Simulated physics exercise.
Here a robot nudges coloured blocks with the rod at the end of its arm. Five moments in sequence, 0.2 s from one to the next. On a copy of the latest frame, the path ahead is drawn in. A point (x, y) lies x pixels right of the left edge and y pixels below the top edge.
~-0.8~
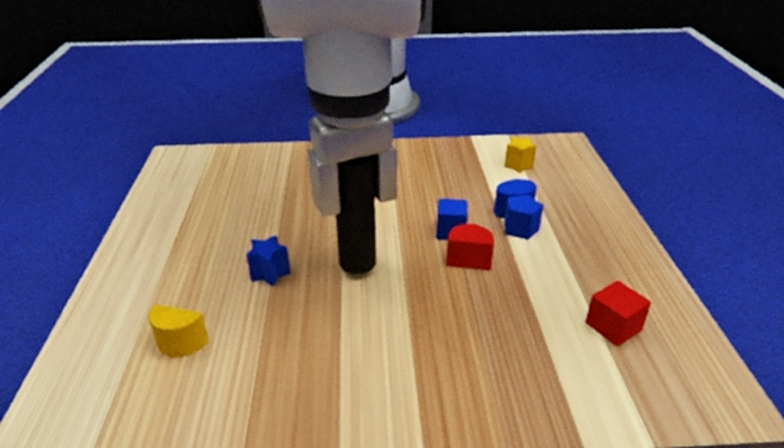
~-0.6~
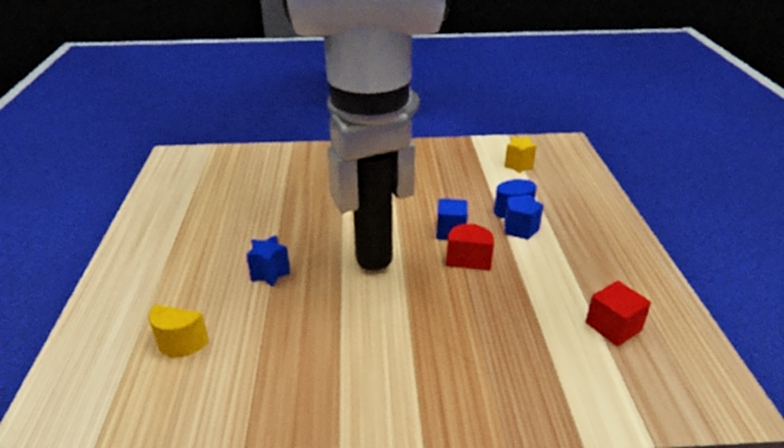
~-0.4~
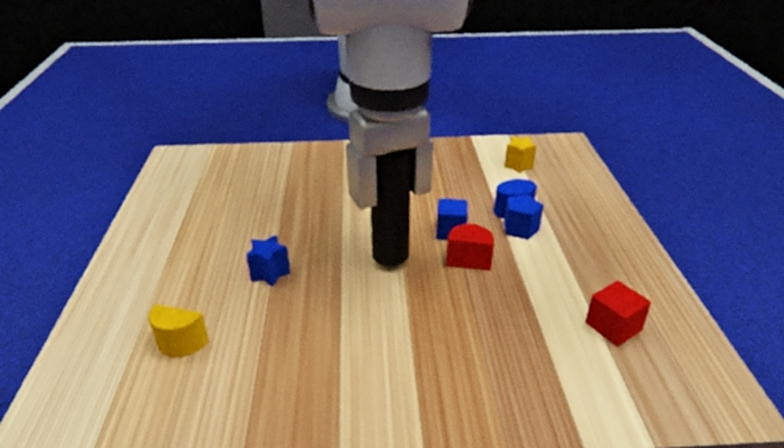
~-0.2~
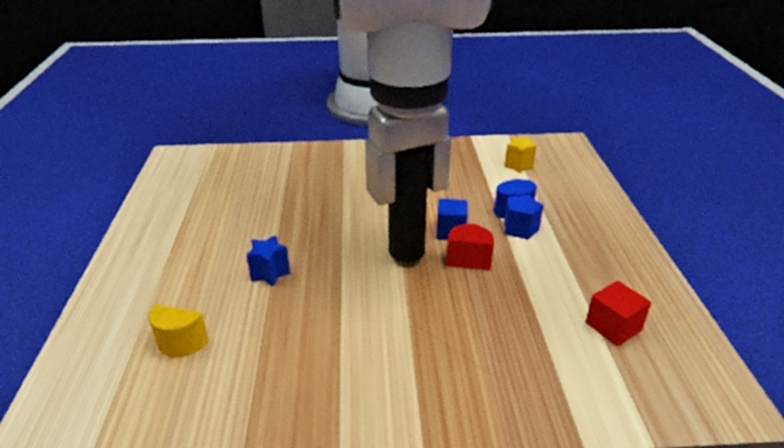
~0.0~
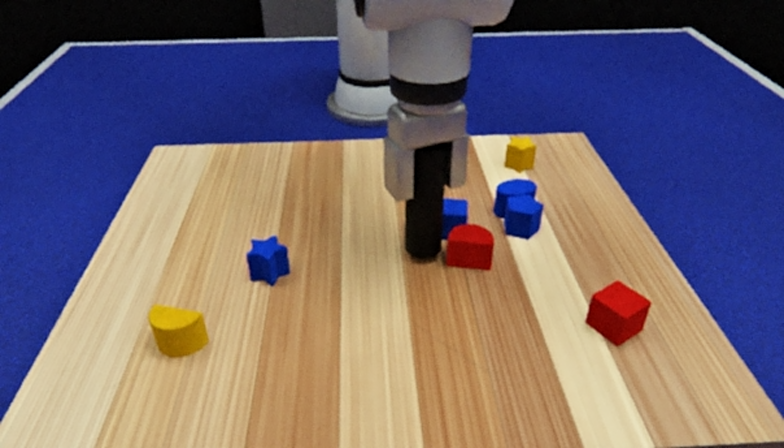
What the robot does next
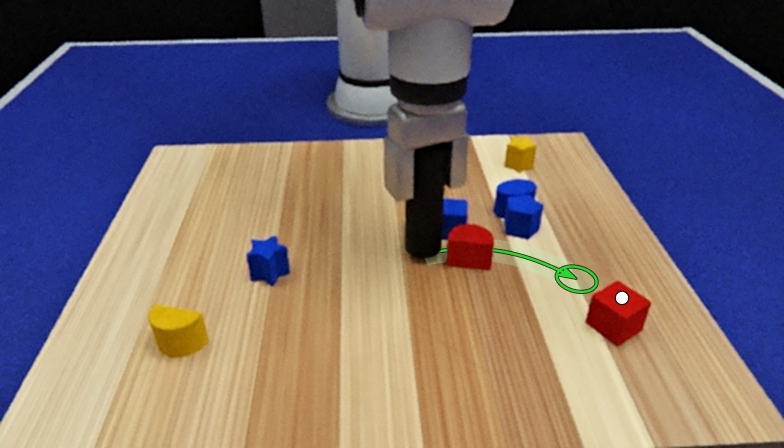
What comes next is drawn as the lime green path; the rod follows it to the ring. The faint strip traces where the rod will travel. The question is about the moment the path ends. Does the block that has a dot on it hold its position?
It seems not.
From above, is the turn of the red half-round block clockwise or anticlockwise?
It turns round clockwise.
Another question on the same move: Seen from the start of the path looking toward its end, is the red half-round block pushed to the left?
It seems not.
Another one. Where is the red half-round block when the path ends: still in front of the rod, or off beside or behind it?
Kept ahead.
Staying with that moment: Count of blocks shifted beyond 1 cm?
I think two will be displaced.
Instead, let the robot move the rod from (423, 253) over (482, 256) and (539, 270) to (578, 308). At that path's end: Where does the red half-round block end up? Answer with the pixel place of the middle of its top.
It should be at (610, 259) by then.
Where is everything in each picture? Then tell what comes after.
In the first frame, lower end of the rod (358, 262), tops of blocks, blue four-sided block (453, 206), red half-round block (472, 233), blue five-sided block (524, 203), red four-sided block (622, 298).
In the second frame, rod (374, 258), blocks as before.
In the third frame, rod (391, 255), blocks as before.
In the fourth frame, rod (407, 251), blocks as before.
In the fifth frame, rod (423, 247), blue four-sided block (453, 206), red half-round block (472, 233), blue five-sided block (524, 203), red four-sided block (622, 298).
The drawn path runs from (423, 253) by way of (474, 249) and (527, 257) to (577, 279); the dot is on the red four-sided block.
The first path, step by step. One third of the way, rod (475, 243); blue four-sided block (455, 204); red half-round block (513, 238), turned 35° clockwise.
Two thirds of the way, rod (528, 251); blue four-sided block (455, 204); red half-round block (564, 254), turned 65° clockwise.
At the end, rod (578, 273); blue four-sided block (455, 204); red half-round block (613, 281), turned 85° clockwise; blue five-sided block not moved; red four-sided block (636, 311), turned 10° clockwise.
